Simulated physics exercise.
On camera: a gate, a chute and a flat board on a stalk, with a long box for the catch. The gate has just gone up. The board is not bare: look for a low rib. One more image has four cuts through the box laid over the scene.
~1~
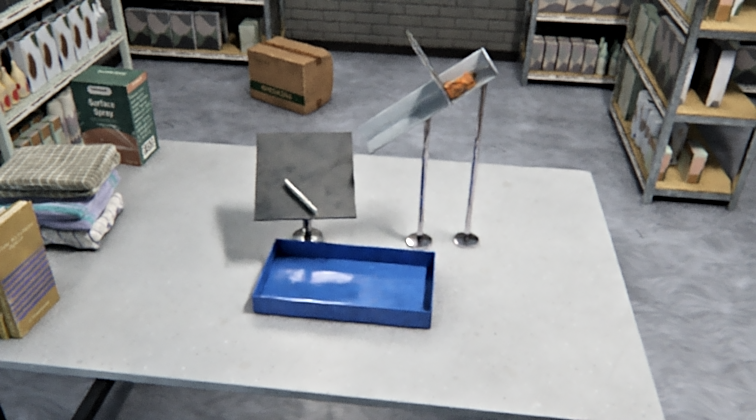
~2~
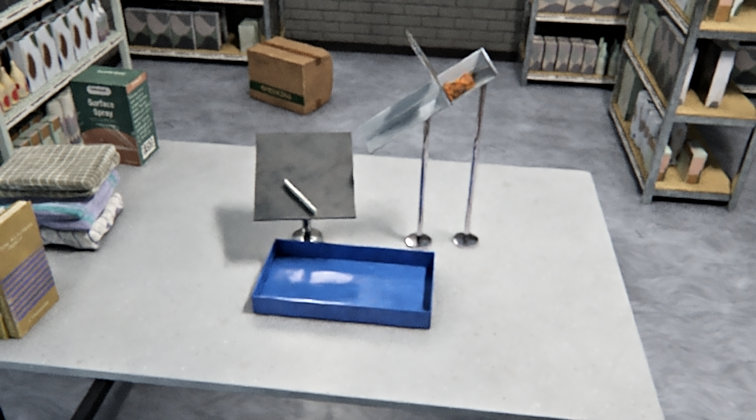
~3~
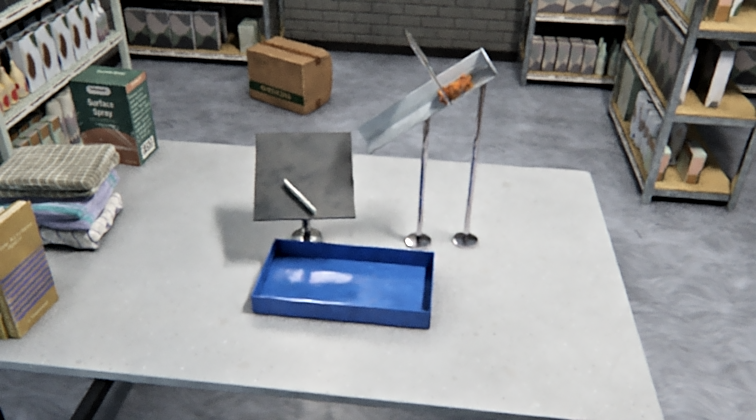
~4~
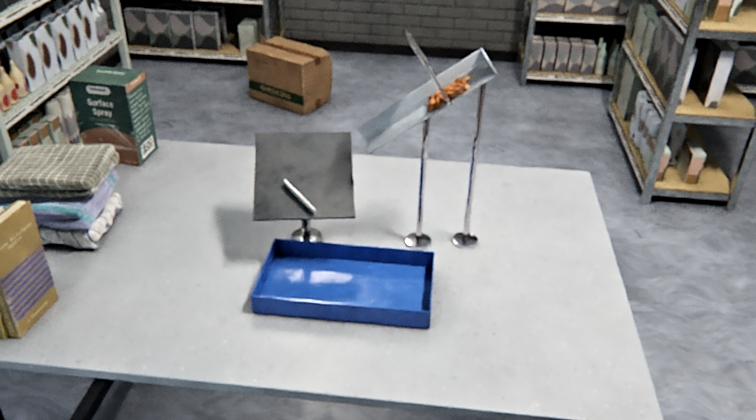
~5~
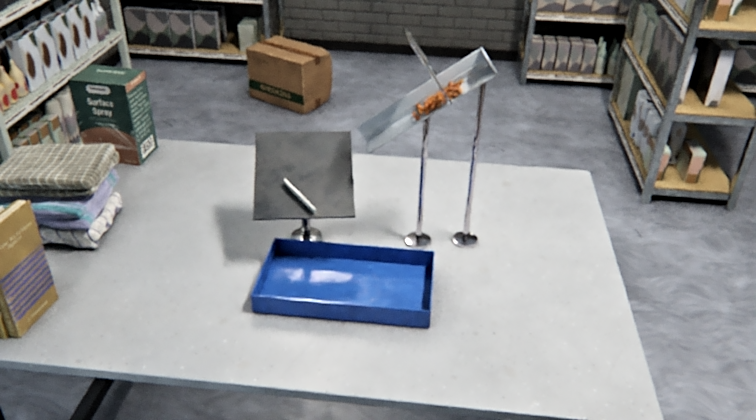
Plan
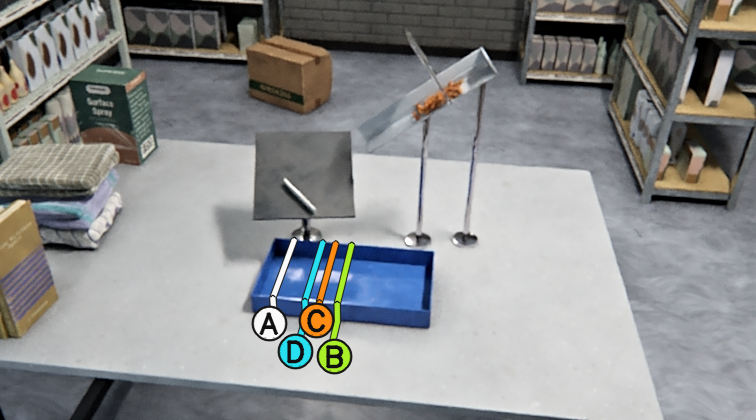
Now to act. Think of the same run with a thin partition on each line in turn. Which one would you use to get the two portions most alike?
Go for C.
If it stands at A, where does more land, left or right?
The right side.
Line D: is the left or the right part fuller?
The right side.
On the marked copy, line A crosses the front rim at (273, 297); line B crosses the front rim at (337, 303); line C crosses the front rim at (319, 301); line D crosses the front rim at (305, 300).
For line A, of what is caught, only a few on the left of the divider, all but a few on the right.
For line B, of what is caught, the whole lot on the left of the divider, none at all on the right.
For line C, of what is caught, close to two thirds on the left of the divider, close to a third on the right.
For line D, of what is caught, a small share on the left of the divider, all but a few on the right.
